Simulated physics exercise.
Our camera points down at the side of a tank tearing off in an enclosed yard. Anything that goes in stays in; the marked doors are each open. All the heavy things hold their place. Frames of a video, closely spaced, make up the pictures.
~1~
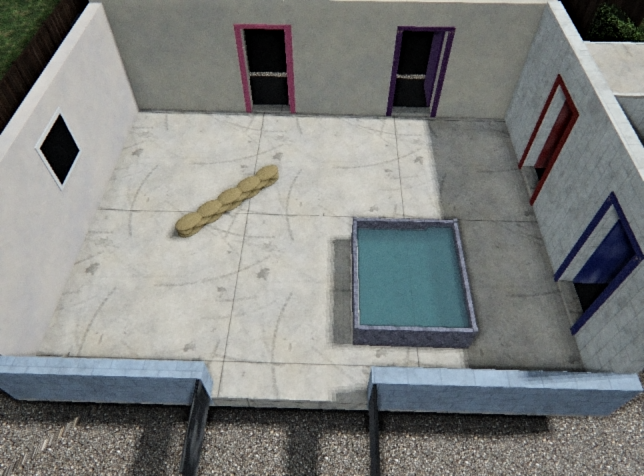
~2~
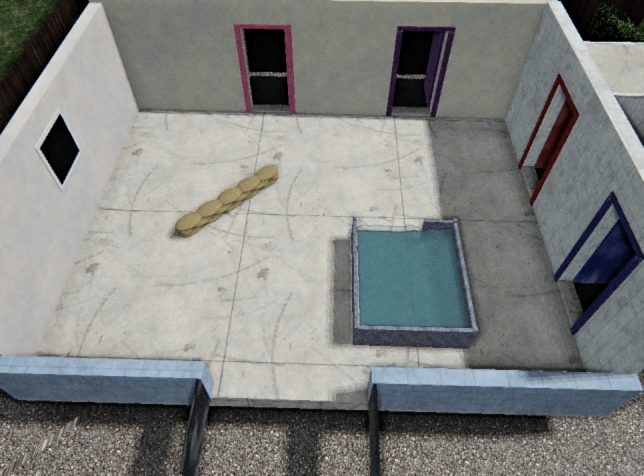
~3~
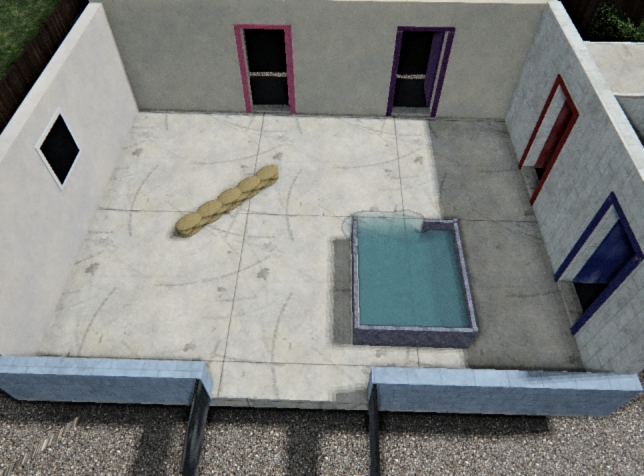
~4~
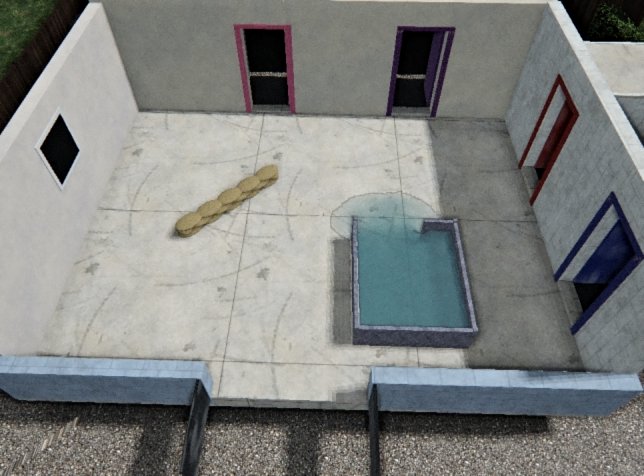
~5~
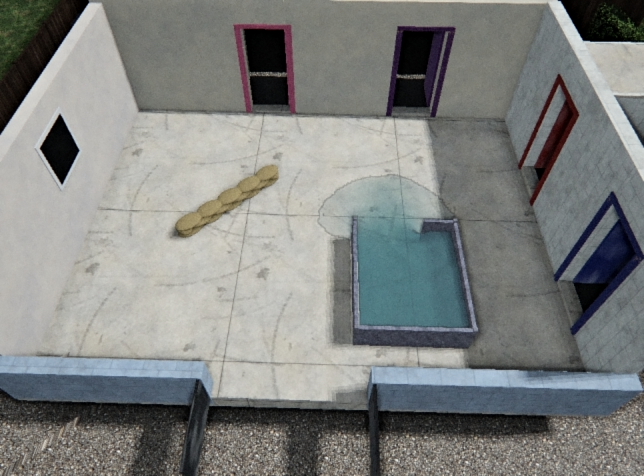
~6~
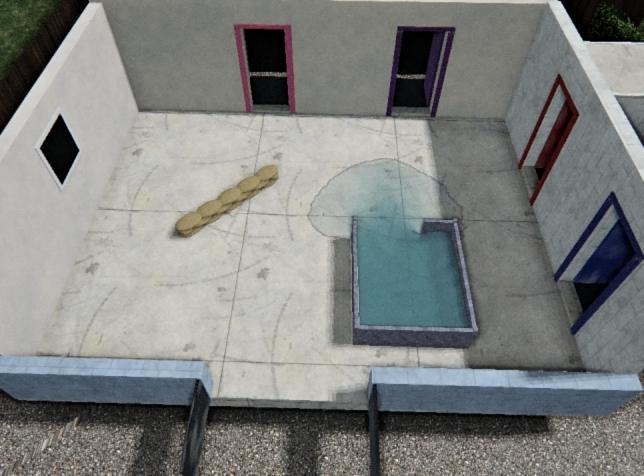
Teal water sits still inside a grey-walled rectangular tank, right of centre in an enclosed concrete yard viewed from high above by an unmoving camera. A tan segmented roll lies to the left, with pink and purple doorways behind, red and blue ones at right, and low pale-blue walls in front. Most of the tank's far side disappears, and water pours through the gap, spreading across the floor in a thin, widening, rounded sheet.
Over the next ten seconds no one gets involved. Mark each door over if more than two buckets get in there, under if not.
Blue door - under; red door - under; purple door - over; pink door - over.
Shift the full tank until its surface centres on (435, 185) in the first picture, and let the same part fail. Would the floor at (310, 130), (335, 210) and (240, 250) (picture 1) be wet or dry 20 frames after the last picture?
Check in sequence: Soaked through, still parched, still parched.
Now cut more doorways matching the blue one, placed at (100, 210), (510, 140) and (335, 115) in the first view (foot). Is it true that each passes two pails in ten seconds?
Taking the new doors in the order given: The first comes up short, the second tops it, the third tops it.
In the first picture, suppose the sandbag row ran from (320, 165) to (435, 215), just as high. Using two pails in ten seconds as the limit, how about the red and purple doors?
Red door: Within limit; purple door: Within limit.
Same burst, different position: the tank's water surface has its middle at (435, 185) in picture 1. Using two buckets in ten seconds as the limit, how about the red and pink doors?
Finding: Red door comes in lower; pink door comes in lower.
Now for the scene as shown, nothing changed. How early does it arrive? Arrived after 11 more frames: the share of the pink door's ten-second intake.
Around 0 in a hundred.
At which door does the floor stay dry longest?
That is the door marked blue.
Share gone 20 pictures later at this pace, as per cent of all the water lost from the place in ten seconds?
I get 60 percent.
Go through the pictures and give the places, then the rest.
In the first frame, still water in the tank at (409, 273).
In the second frame, the front is at a hidden place, out from the gap on the tank's far side.
In the third frame, water pours out on the tank's far side and has run to (420, 219).
In the fourth frame, the front is at (402, 196), out from the gap on the tank's far side.
In the fifth frame, water pours out on the tank's far side and has run to (397, 178).
In the sixth frame, water pours out on the tank's far side and has run to (393, 162).
A moment on, water covers 20 % of the floor; the blue door not reached, the red door not reached, the purple door not reached, the pink door not reached.
Next, water covers 25 % of the floor; the blue door not reached, the red door not reached, the purple door under two buckets in, the pink door not reached.
Then, water covers 35 % of the floor; the blue door not reached, the red door wet at the sill, nothing in, the purple door over two buckets in, the pink door under two buckets in.
Later, water covers 50 % of the floor; the blue door not reached, the red door wet at the sill, nothing in, the purple door far over two buckets in, the pink door over two buckets in.
In the end, water covers 65 % of the floor; the blue door wet at the sill, nothing in, the red door wet at the sill, nothing in, the purple door far over two buckets in, the pink door over two buckets in.
